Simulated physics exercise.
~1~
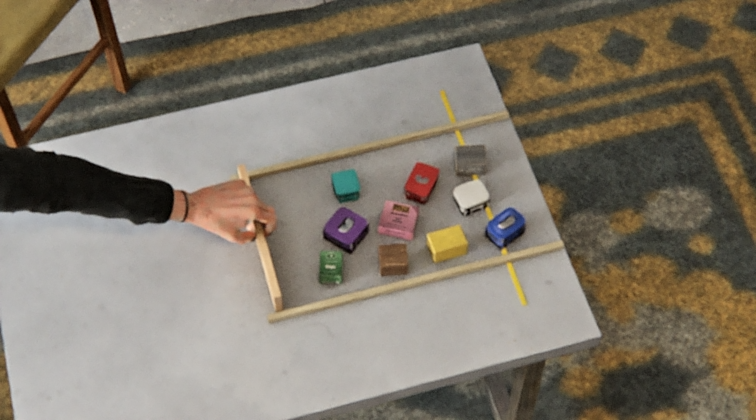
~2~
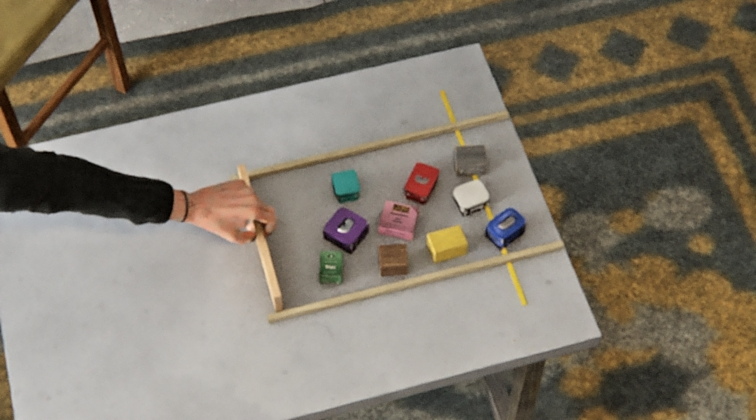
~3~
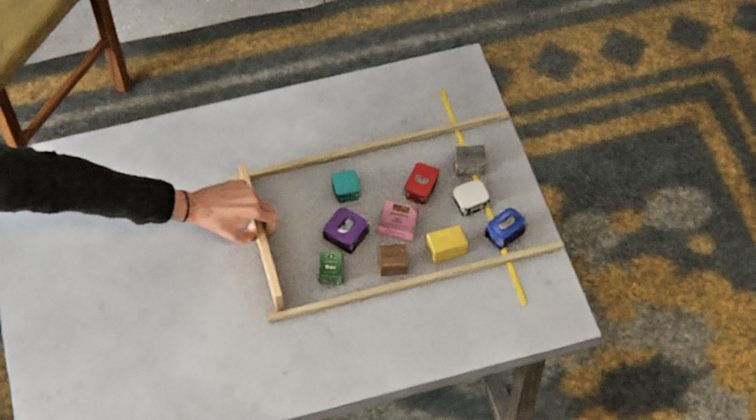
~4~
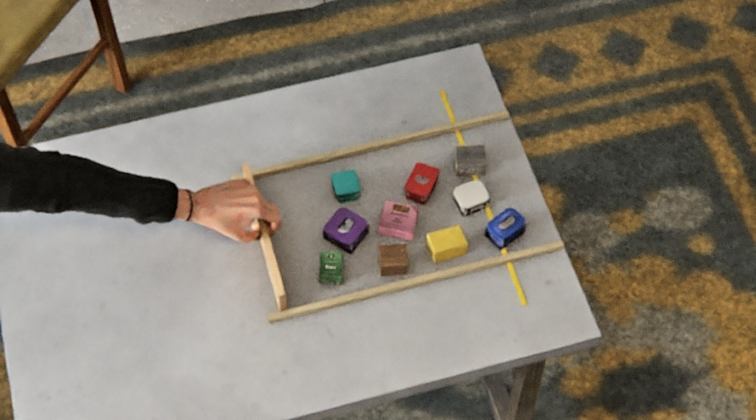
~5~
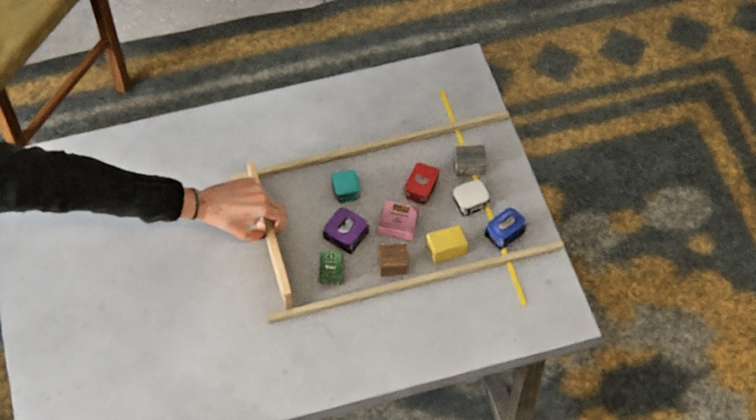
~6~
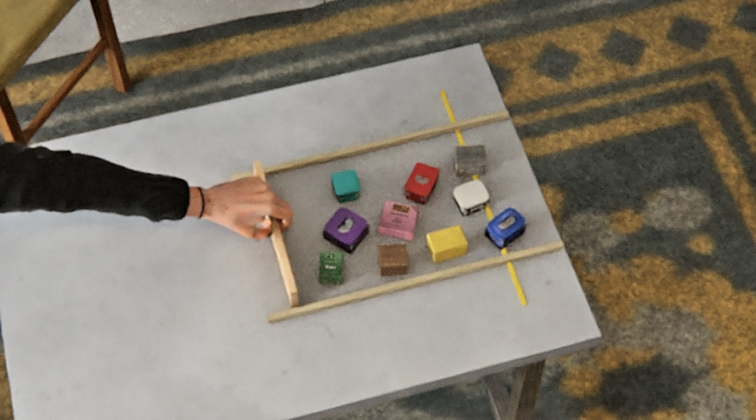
On a pale tabletop above a patterned rug, seen from a high, steady angle, two thin wooden rails flank a loose group of small objects. Teal, purple and green ones sit nearest a wooden bar at left, with red, pink, brown and yellow beyond, and grey, white and blue by a yellow tape line. A dark-sleeved arm slides the bar slightly right, while the objects stay put.
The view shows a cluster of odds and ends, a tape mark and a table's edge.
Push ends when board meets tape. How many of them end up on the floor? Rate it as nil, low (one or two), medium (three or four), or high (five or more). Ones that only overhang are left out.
Medium, three or four.
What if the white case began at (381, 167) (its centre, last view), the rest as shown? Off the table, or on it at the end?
From that start, the object then is safe.
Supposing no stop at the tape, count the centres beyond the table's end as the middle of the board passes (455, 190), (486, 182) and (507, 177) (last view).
The numbers past the end are 1, 4 and 7.
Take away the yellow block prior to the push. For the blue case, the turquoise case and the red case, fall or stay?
The blue case falls; the turquoise case does not fall; the red case stays on.
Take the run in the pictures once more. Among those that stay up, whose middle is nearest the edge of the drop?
The one in question is the white case.
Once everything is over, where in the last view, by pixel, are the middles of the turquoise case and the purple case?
I'd say approximately (480, 154) and then (502, 184).
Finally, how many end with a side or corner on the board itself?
At rest, 3 are in contact.
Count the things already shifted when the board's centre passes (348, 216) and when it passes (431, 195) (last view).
The count reaches 5 first and 10 second.
Soon after, none off yet; blue case at rest near (506, 228); grey box at rest near (470, 160); white case at rest near (471, 198).
At rest, the number that fall off is three or four; fallen, yellow block, grey box and blue case.
